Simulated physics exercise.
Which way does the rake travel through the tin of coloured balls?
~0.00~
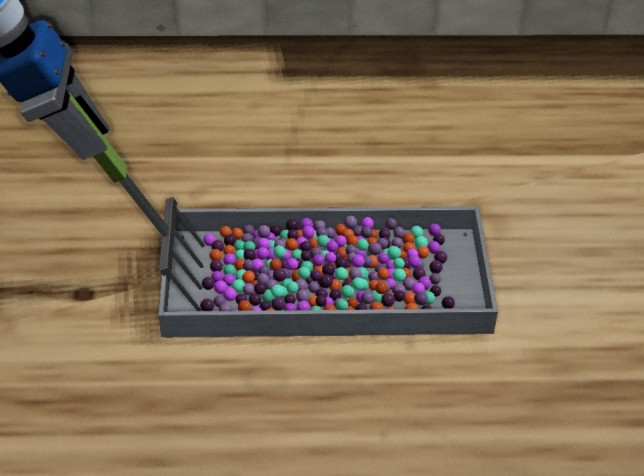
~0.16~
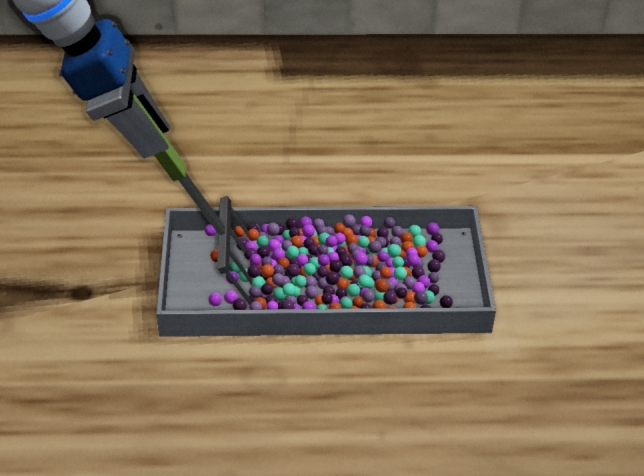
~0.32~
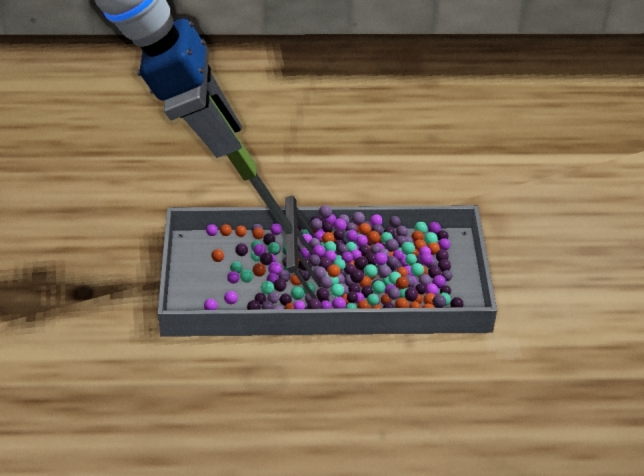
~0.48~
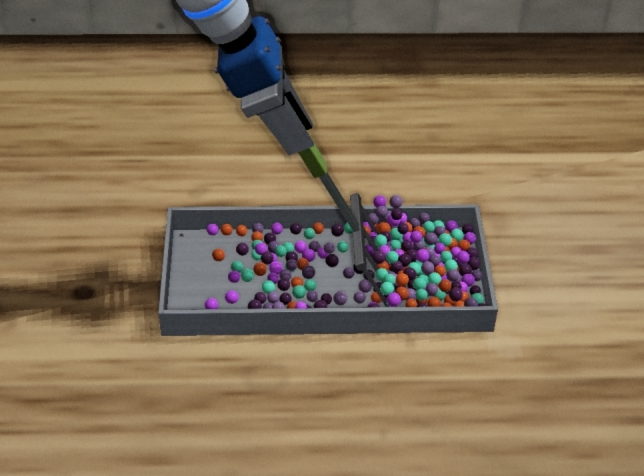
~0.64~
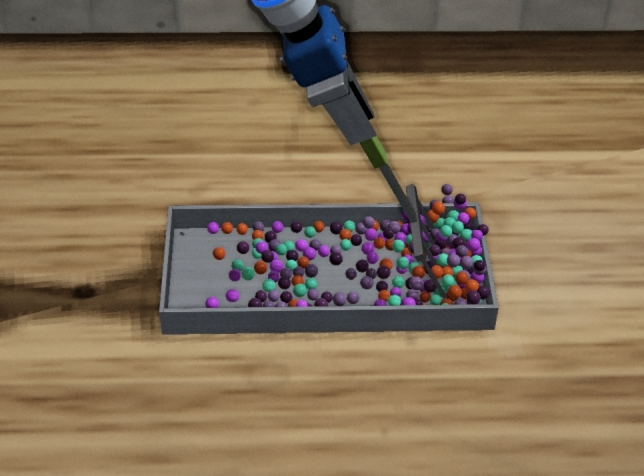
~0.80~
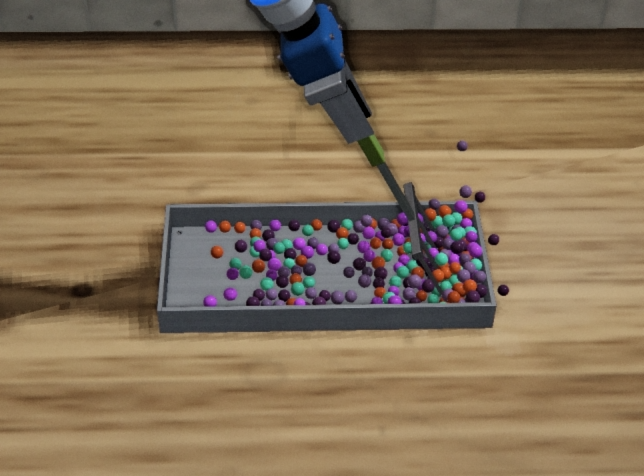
The rake travels to the right, pushing many of the balls toward the right end of the tin.
